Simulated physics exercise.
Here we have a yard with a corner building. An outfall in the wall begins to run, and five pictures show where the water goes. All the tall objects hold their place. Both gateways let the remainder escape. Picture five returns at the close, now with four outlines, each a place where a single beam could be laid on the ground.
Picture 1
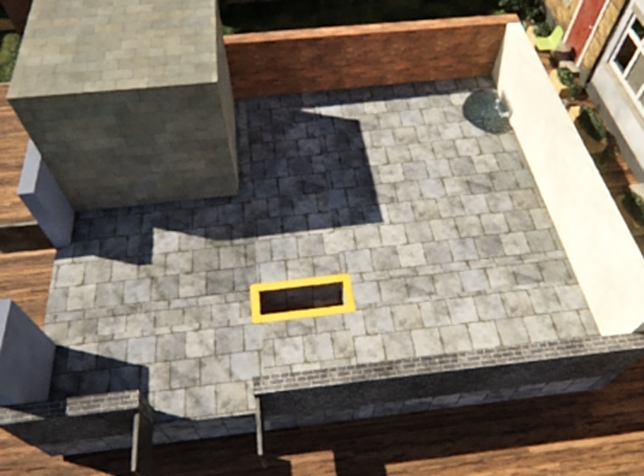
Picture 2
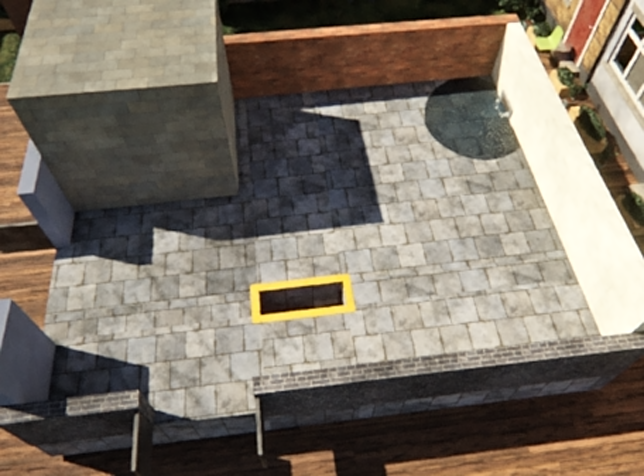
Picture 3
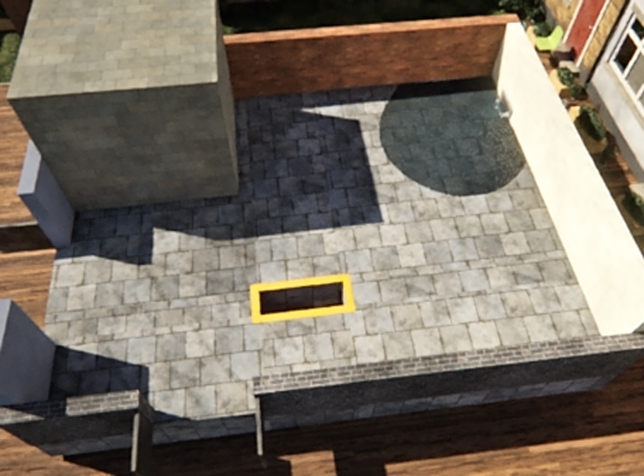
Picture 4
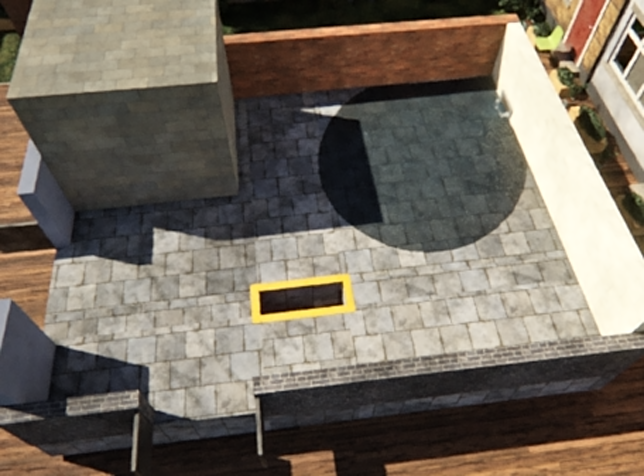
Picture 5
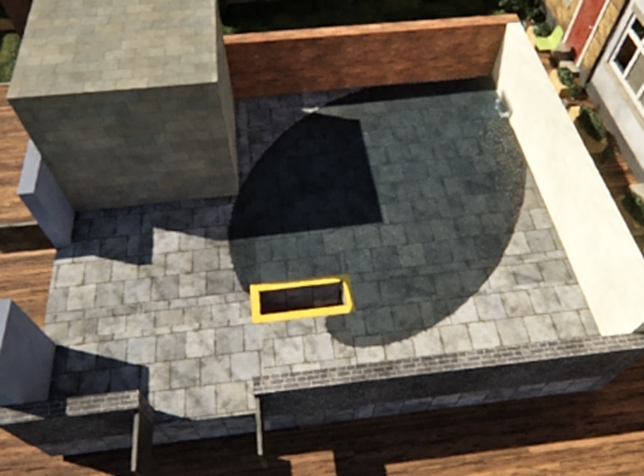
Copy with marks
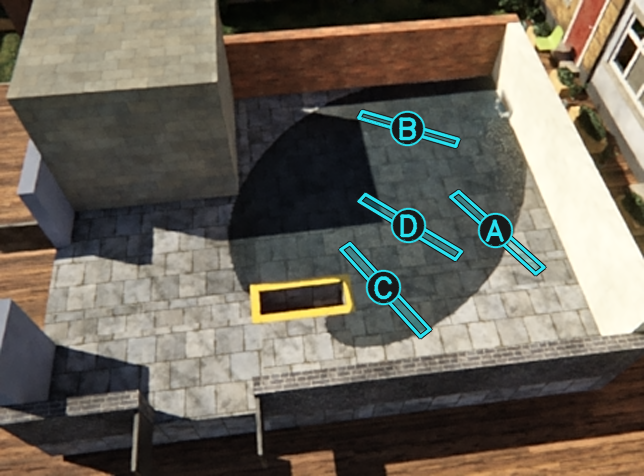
Paved yard with a corner building, a dark round pool of water spreading from the far right corner to the yellow-edged drain.
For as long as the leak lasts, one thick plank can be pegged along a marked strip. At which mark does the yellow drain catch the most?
It is A.
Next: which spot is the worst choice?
It is D.
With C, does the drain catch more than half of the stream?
No.
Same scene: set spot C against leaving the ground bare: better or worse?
Spot C is worse.
In cyan, A from (454, 194) to (539, 270); B from (360, 114) to (457, 142); C from (345, 246) to (425, 333); D from (362, 197) to (458, 255).
If A is chosen, about 37 % of the stream goes into the yellow drain, about 62 % out by the gates.
If B is chosen, about 25 % of the stream goes into the yellow drain, about 74 % out by the gates.
If C is chosen, about 20 % of the stream goes into the yellow drain, about 79 % out by the gates.
If D is chosen, about 13 % of the stream goes into the yellow drain, about 87 % out by the gates.
